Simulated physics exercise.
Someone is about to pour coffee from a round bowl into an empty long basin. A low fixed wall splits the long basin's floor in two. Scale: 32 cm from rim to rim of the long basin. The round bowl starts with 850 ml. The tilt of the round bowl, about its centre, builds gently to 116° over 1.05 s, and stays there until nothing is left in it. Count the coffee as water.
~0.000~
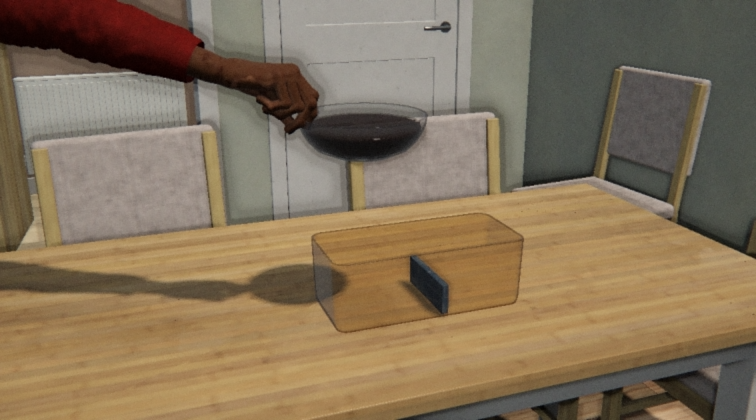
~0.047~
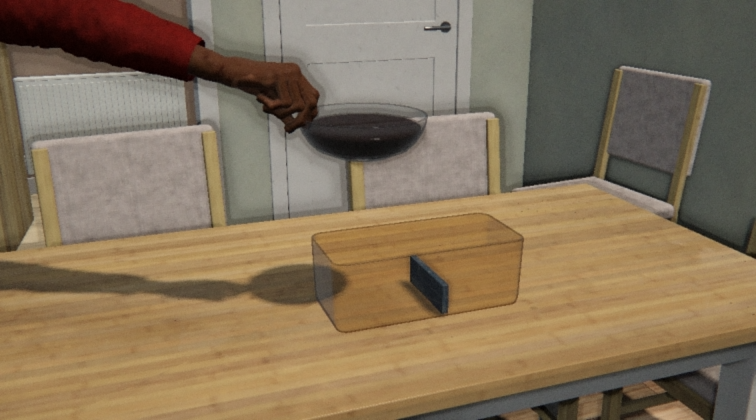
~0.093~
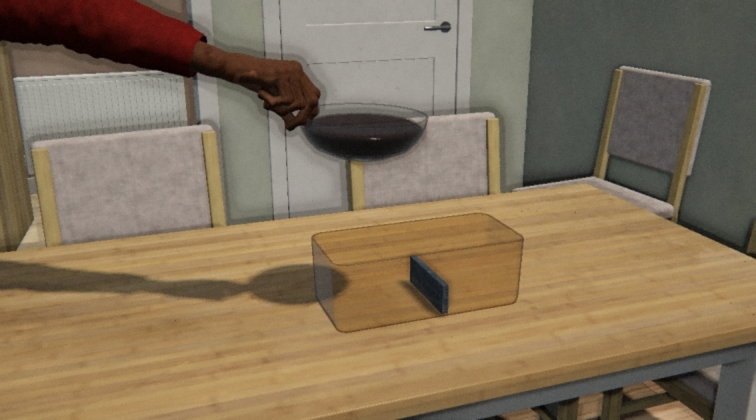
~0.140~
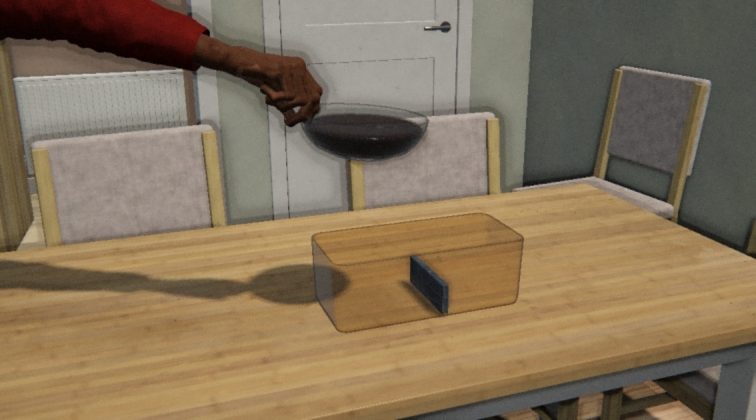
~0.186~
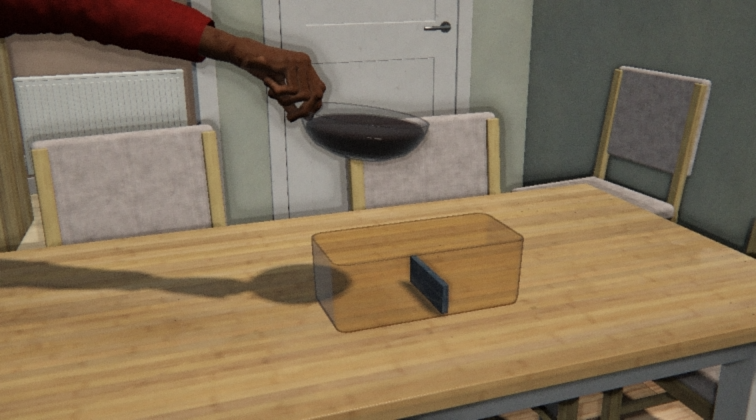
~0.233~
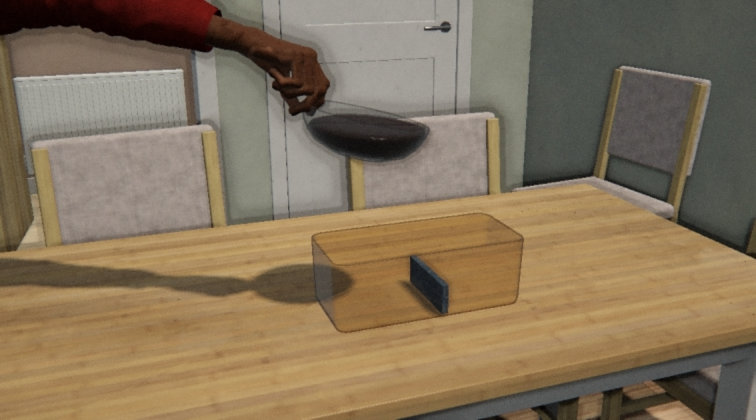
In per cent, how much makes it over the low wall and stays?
Roughly 74 per cent is past the wall.
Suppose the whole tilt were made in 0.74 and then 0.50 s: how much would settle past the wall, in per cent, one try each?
In turn about 60 and 55 per cent.
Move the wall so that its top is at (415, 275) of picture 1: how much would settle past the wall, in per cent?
Then about 80 per cent.
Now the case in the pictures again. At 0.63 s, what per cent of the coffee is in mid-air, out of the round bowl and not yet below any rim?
Near 54 in a hundred.
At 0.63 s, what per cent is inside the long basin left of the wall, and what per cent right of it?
Some 0 per cent left and 32 right.
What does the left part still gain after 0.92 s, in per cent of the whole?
Some 2 per cent.
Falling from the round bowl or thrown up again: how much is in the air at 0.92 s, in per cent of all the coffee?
Near 5 in a hundred.
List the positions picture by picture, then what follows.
In the first picture, it leans 0°; its right rim is at (422, 111); the coffee meets the walls at (303, 130) and (416, 120); the long basin's rim runs from (322, 251) to (505, 226); the wall's top is at (429, 271).
In the second picture, it leans 1°; its right rim is at (422, 112); the coffee meets the walls at (303, 130) and (416, 121).
In the third picture, it leans 2°; its right rim is at (422, 114); the coffee meets the walls at (304, 128) and (417, 122).
In the fourth picture, it leans 5°; its right rim is at (423, 117); the coffee meets the walls at (304, 127) and (417, 124).
In the fifth picture, it leans 9°; its right rim is at (423, 121); the coffee meets the walls at (306, 125) and (418, 125).
In the sixth picture, it leans 14°; its right rim is at (424, 126); the coffee meets the walls at (308, 125) and (420, 126).
Then, 0.63 s in, the tilt is 76° and 15 per cent is still to pour, 0 is left of the wall and 31 right of it.
Then, 0.92 s in, the tilt is 112° and 0 per cent is still to pour, 21 is left of the wall and 72 right of it.
Then, 1.22 s in, the tilt is 116° and 0 per cent is still to pour, 22 is left of the wall and 74 right of it.
Then, 1.55 s in, the tilt is 116° and 0 per cent is still to pour, 22 is left of the wall and 74 right of it.
Finally, 22 per cent lies left of the wall, 74 right of it and 4 outside.
